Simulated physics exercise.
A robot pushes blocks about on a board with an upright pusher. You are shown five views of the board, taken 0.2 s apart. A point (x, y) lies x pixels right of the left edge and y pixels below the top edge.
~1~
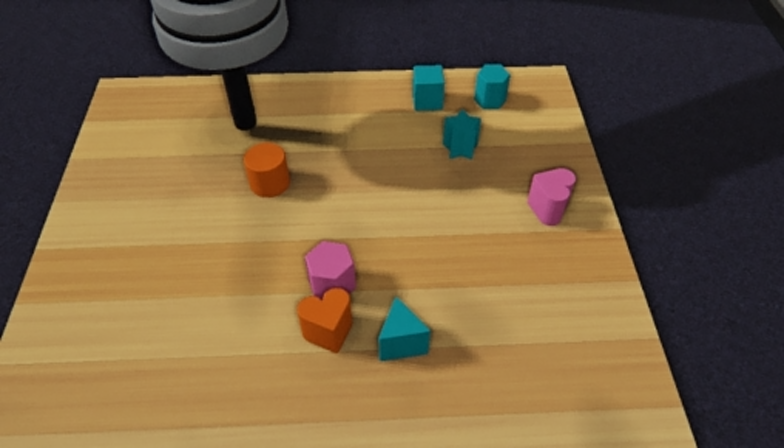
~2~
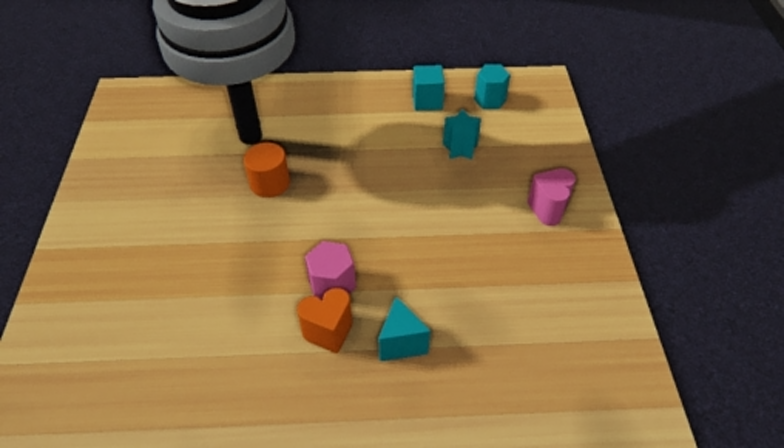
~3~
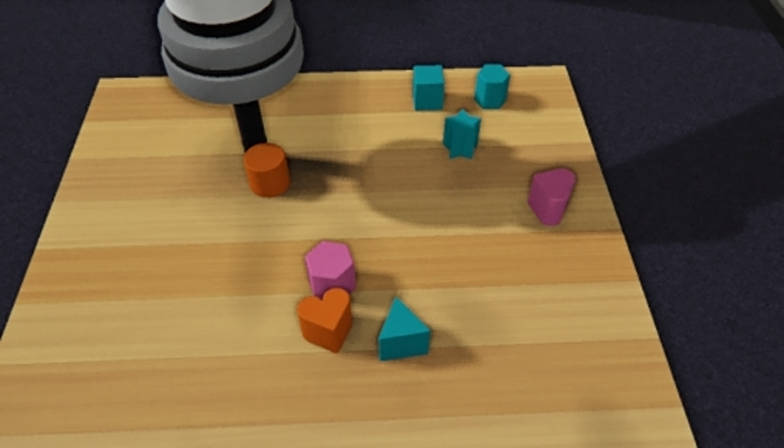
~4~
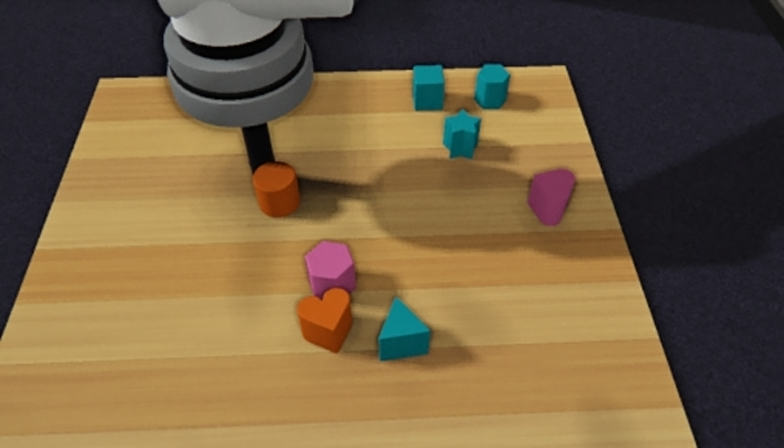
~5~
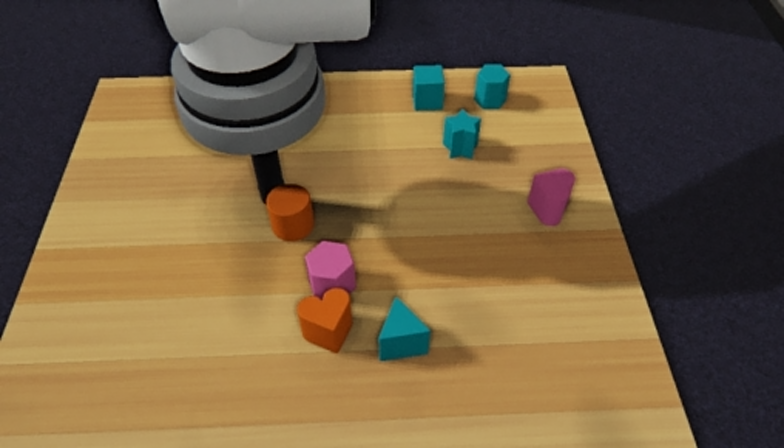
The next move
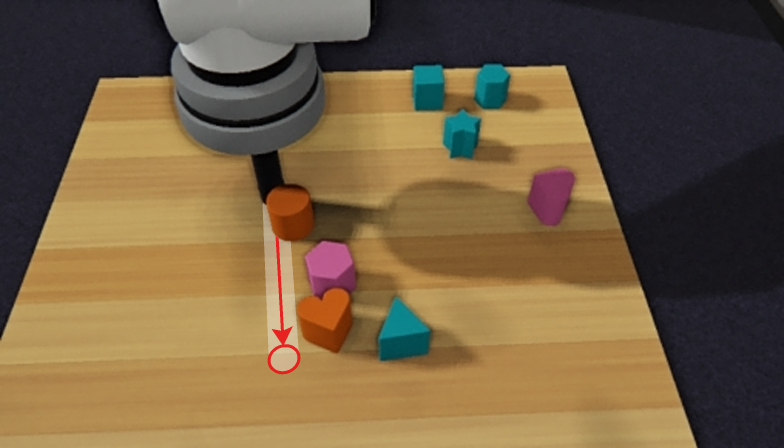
A robot's black pusher moves down to the orange cylinder and nudges it toward the lower right.
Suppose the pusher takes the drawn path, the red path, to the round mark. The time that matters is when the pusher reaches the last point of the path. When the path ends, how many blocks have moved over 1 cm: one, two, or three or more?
That makes 1 block.
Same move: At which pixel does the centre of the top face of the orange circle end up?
At (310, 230).
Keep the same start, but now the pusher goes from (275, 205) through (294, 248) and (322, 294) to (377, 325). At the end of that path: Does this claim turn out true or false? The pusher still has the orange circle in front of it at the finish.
That is false.
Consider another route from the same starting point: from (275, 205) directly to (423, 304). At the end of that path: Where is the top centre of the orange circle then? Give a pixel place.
It is going to be at (327, 255).
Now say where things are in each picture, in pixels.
Tip of the pusher (246, 124), middles of tops, orange circle (264, 156), orange heart (325, 307), pink hexagonal block (329, 259), in the first frame.
Pusher (251, 138), nothing pushed, in the second frame.
Pusher (257, 155), nothing pushed, in the third frame.
Pusher (265, 175), orange circle (274, 175), in the fourth frame.
Pusher (274, 198), orange circle (288, 199), orange heart (325, 307), pink hexagonal block (329, 259), in the fifth frame.
The line goes from (275, 205) to (284, 359).
On the path given first. One third of the way, pusher (277, 245); orange circle (309, 228).
Two thirds of the way, pusher (279, 296); orange circle (310, 230); pink hexagonal block (333, 260).
At the end, pusher (283, 353); orange circle (310, 230); orange heart unmoved; pink hexagonal block (333, 260).
